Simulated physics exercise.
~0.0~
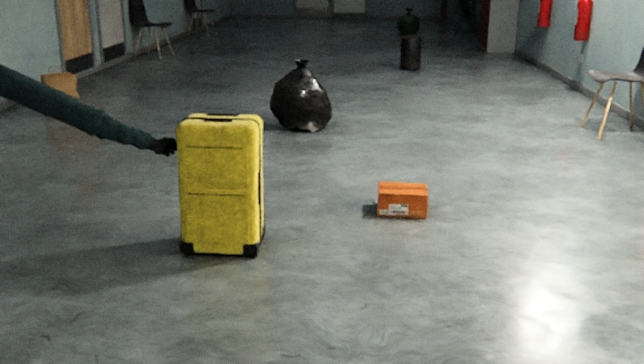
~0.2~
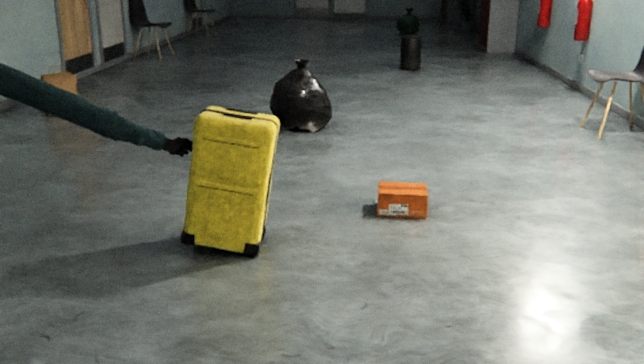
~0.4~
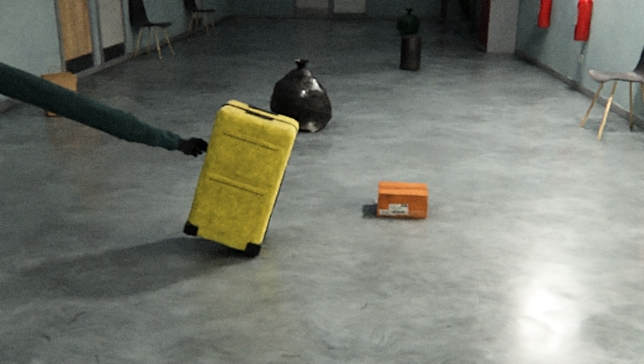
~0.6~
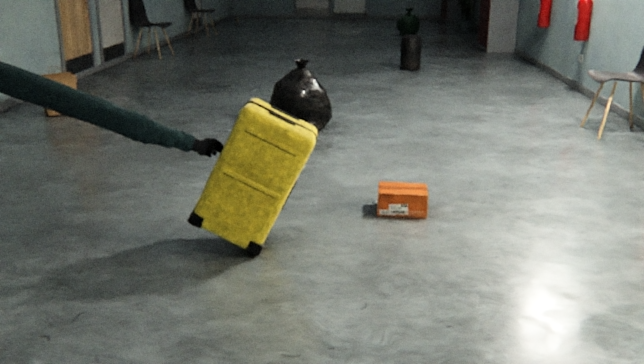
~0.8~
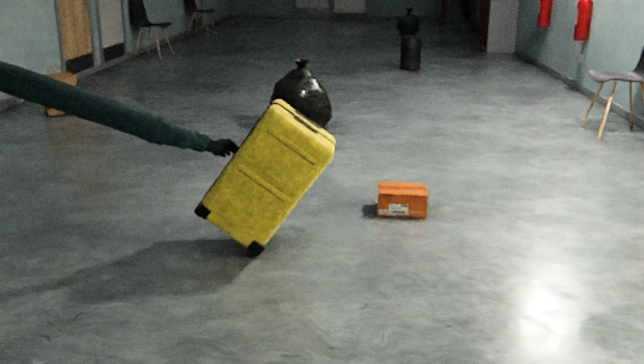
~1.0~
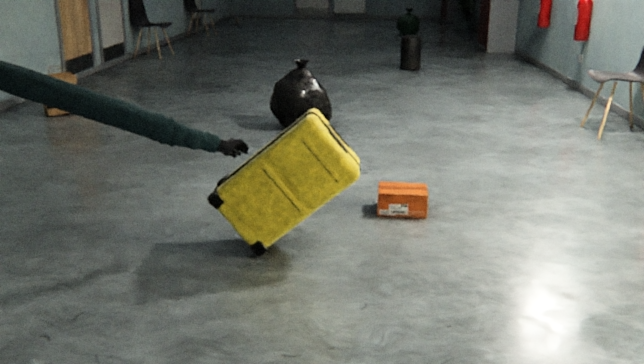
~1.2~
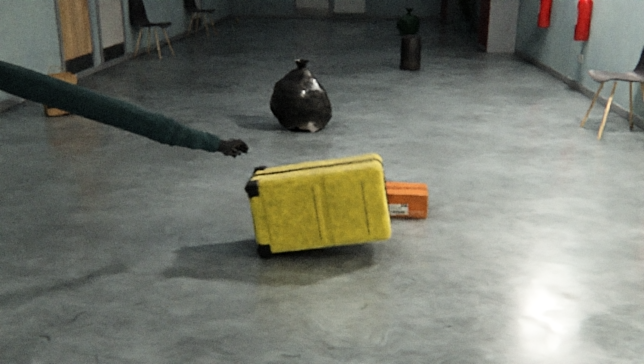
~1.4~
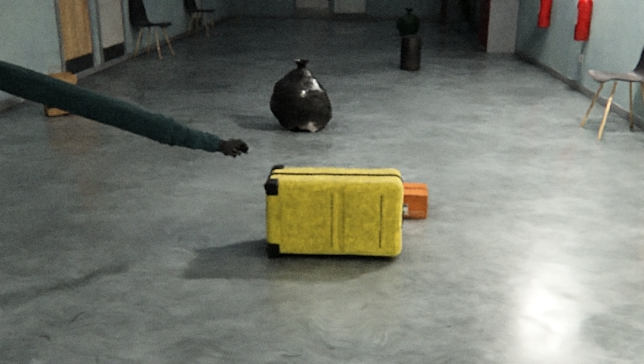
At the start, a yellow case stands upright on a smooth grey floor, with a dark-sleeved arm reaching in from the left to touch its upper side and a small orange parcel resting to the right. The hand pushes the case, and it begins to tip to the right. It leans further and further as the arm follows it, balancing on its lower right corner. The hand then stops, and the case keeps falling away from the fingers. It drops onto its side and ends up lying partly in front of the orange parcel, which stays in place.
